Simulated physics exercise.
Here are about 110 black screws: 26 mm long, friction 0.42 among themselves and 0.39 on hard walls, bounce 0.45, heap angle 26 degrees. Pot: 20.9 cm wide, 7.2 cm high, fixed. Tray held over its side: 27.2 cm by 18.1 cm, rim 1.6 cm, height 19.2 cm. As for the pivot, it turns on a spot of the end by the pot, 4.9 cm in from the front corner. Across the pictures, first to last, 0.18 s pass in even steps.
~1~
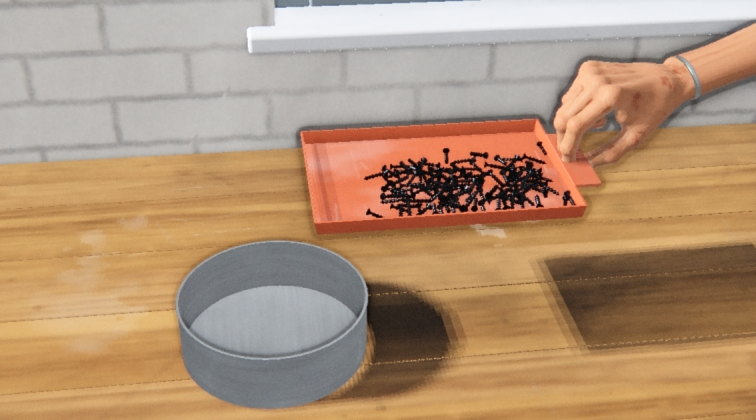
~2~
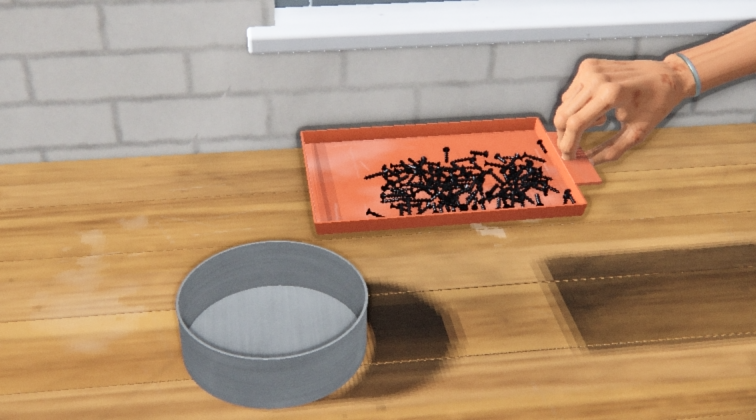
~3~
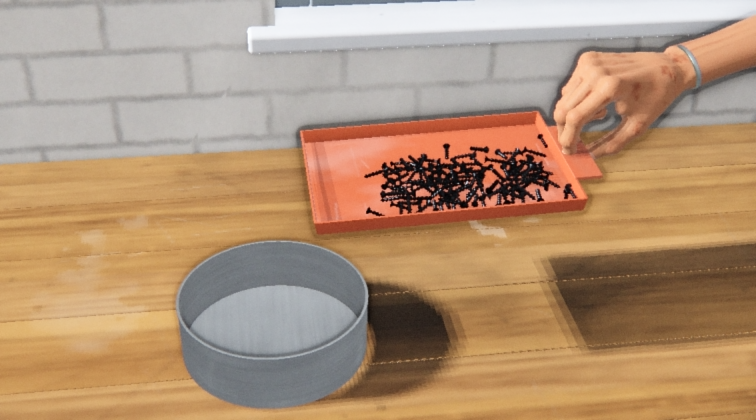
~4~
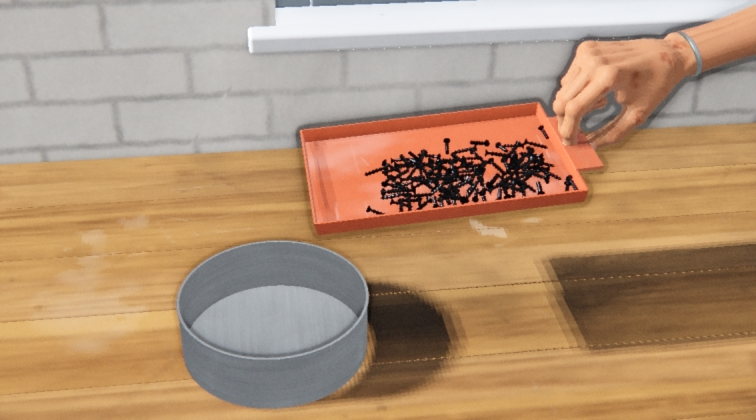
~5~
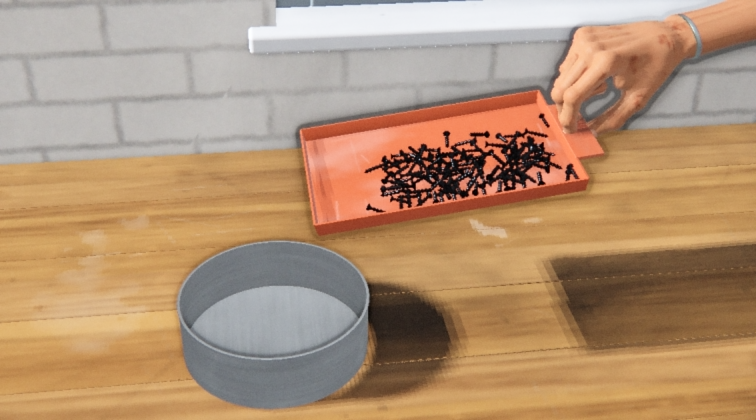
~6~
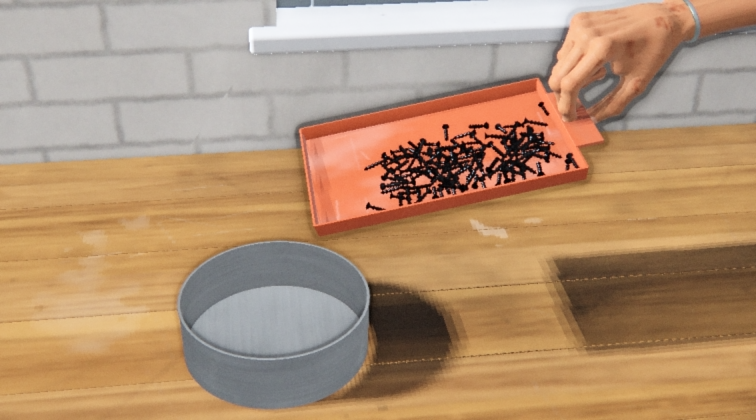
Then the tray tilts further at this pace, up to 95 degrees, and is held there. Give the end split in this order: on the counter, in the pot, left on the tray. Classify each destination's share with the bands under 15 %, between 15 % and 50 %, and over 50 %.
Counter: Under 15 %; pot: Over 50 %; tray: Under 15 %.
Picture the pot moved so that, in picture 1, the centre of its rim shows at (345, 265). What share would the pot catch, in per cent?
Close to 25 in a hundred.
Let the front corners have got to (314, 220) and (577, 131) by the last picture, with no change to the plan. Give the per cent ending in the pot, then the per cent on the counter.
Pot: 85, counter: 15.
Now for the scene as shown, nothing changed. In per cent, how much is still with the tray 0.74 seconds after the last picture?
Something like 25 percent, roughly.
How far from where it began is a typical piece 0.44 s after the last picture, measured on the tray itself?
By then it sits near 10 cm from where it began.
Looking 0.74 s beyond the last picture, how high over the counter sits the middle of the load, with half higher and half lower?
Roughly 6 centimetres, more or less.
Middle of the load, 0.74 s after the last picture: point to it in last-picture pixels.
Estimated centre of load: Around (270, 321).
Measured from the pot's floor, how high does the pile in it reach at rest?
Some 1.5 cm.
Then, 0.44 s after the last picture, tilt 51 degrees; the tray holds 100 %, the pot 0 %.
Then, 0.74 s after the last picture, tilt 78 degrees; the tray holds 25 %, the pot 55 %.
Then, 1.14 s after the last picture, tilt 95 degrees; the tray holds 0 %, the pot 90 %.
In the end, counter 0 %, pot 100 %, tray 0 %.
